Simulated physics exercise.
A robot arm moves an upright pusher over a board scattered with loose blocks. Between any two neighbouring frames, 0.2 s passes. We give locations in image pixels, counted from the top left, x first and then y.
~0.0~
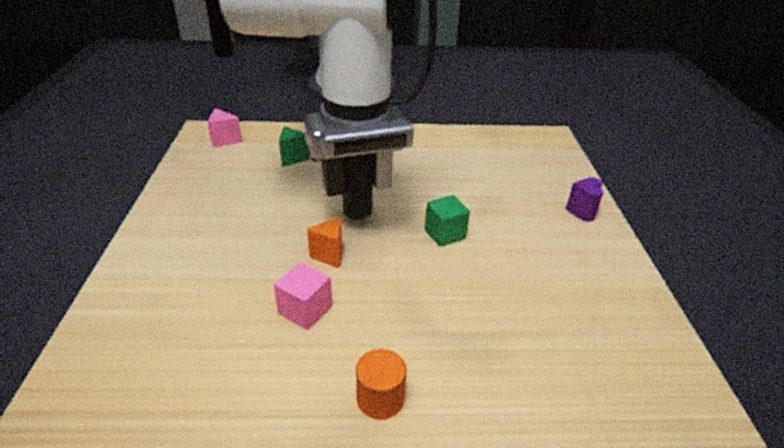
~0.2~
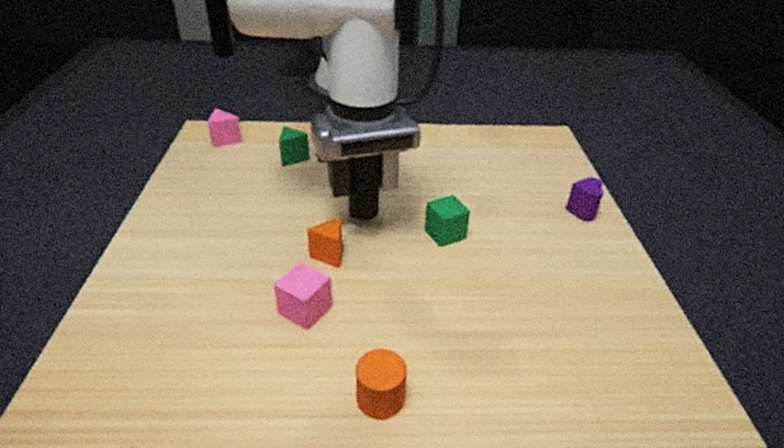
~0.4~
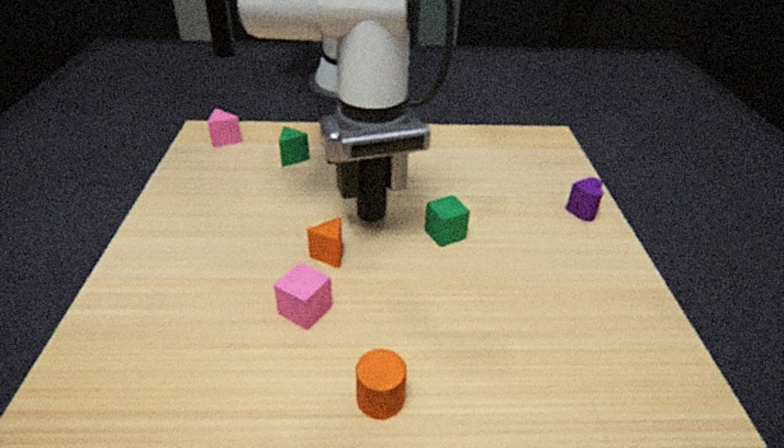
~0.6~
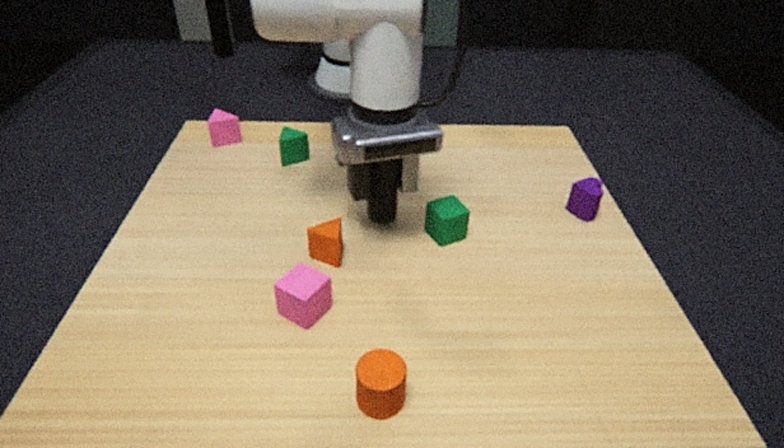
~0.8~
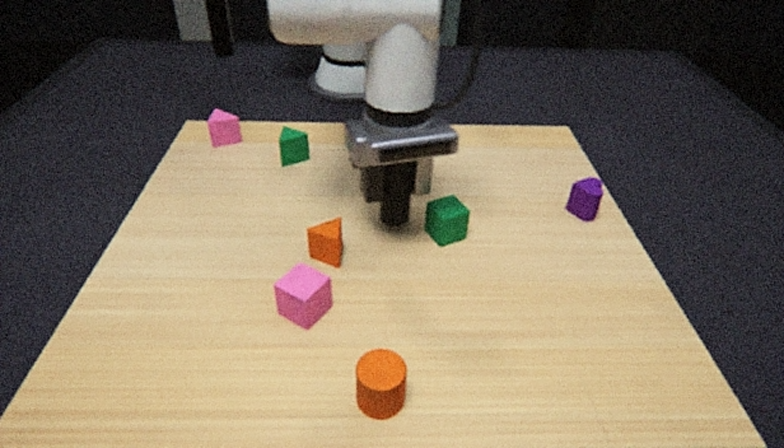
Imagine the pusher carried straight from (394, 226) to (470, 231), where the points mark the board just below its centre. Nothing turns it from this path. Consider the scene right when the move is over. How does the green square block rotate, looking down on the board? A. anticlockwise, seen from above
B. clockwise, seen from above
Letter B.
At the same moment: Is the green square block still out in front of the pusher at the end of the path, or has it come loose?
It is still in front.
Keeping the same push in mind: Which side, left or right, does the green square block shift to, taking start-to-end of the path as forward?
Right-hand side.
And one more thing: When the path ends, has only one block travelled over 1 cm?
It seems so.
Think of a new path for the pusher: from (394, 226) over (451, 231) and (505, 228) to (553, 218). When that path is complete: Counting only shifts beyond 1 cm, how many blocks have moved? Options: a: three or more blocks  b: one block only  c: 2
Answer: B.
What follows on the original path. Halfway along, pusher (433, 220); green square block (471, 210), turned 15° clockwise.
At the end, pusher (472, 222); orange three-sided block unmoved; green square block (502, 219), turned 55° clockwise.
